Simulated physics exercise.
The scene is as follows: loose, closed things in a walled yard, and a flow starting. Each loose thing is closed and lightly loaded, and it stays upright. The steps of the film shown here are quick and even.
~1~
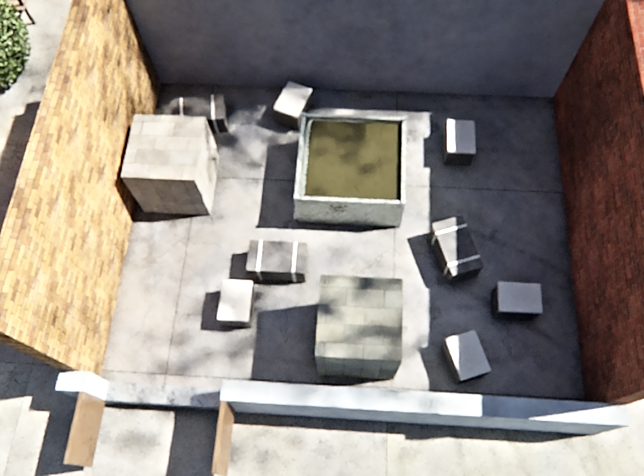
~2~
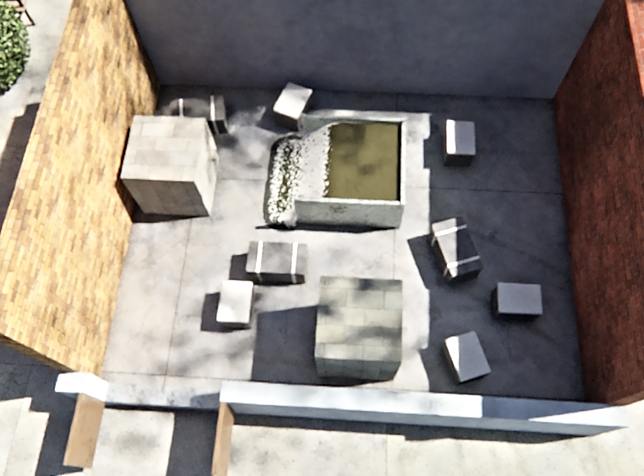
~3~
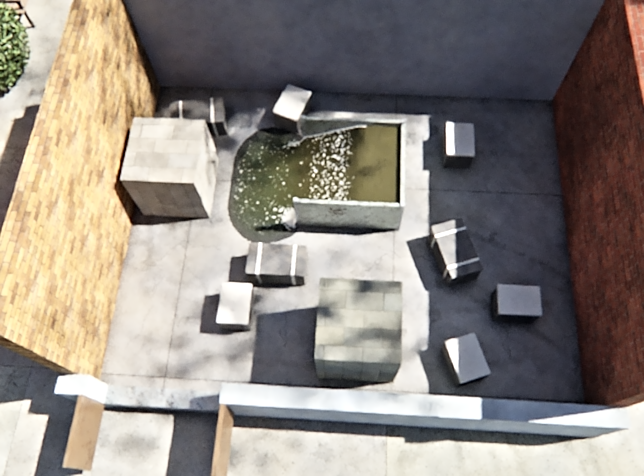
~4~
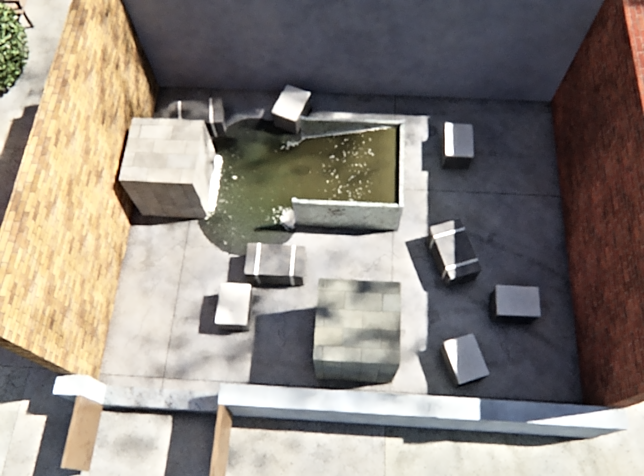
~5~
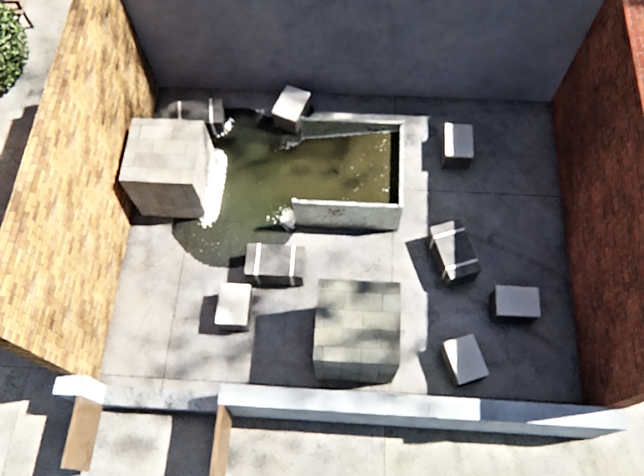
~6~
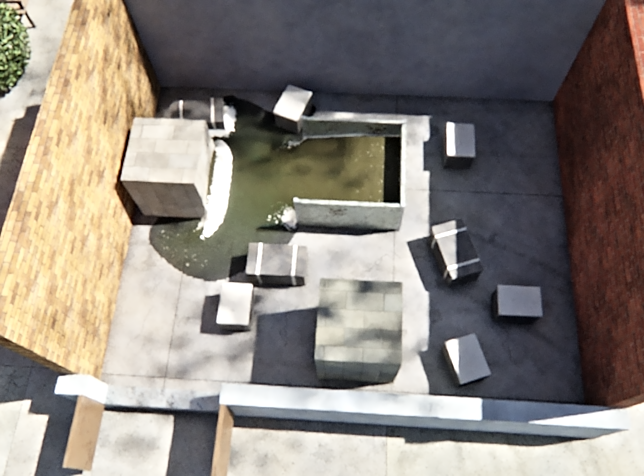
A walled yard held a raised tank of murky water among scattered blocks and boxes; the tank's left side opened and water poured out, spreading leftward around the large block, while the boxes stayed put.
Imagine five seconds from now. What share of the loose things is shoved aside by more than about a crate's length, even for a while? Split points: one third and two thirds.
Band: Below one third.
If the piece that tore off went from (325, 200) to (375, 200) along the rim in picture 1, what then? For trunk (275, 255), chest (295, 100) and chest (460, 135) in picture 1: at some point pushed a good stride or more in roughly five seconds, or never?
Results in order: Moved that far / stayed within it / stayed within it.
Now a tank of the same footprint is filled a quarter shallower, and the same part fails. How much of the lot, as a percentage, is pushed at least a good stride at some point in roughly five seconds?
My estimate is around 10 percent.
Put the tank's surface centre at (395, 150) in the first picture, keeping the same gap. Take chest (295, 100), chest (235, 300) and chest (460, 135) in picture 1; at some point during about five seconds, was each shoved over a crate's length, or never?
Taking them in order, went past that, fell short, fell short.
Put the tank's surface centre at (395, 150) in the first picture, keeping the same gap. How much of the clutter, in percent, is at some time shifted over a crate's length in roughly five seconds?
Close to 20 %.
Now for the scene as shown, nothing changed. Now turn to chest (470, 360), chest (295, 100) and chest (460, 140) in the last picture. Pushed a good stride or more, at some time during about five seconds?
The first one stayed within range, the second traveled far and the third stayed within range.
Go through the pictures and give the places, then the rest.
A trunk at (197, 108) rests on the ground; a chest at (520, 297) rests on the ground; 0 of 8 have shifted, in the first frame.
A trunk at (197, 109), on the bottom; a chest at (520, 298), on the bottom; 0 of 8 have shifted, in the second frame.
A trunk at (196, 111), on the bottom; a chest at (520, 299), on the bottom; 0 of 8 have shifted, in the third frame.
A trunk at (195, 112) rests on the ground; a chest at (518, 300) rests on the ground; 0 of 8 have shifted, in the fourth frame.
A trunk at (195, 112) rests on the ground; a chest at (518, 301), on the bottom; 0 of 8 have shifted, in the fifth frame.
A trunk at (197, 111), on the bottom; a chest at (520, 300) rests on the ground; 0 of 8 have shifted, in the sixth frame.
A moment on, 0 of 8 are well off their spots; 0 afloat.
Next, 0 of 8 are well off their spots; 1 afloat.
Later, 1 of 8 are well off their spots; 1 afloat.
In the end, 2 of 8 are well off their spots, and 2 have been at some point; 1 afloat.
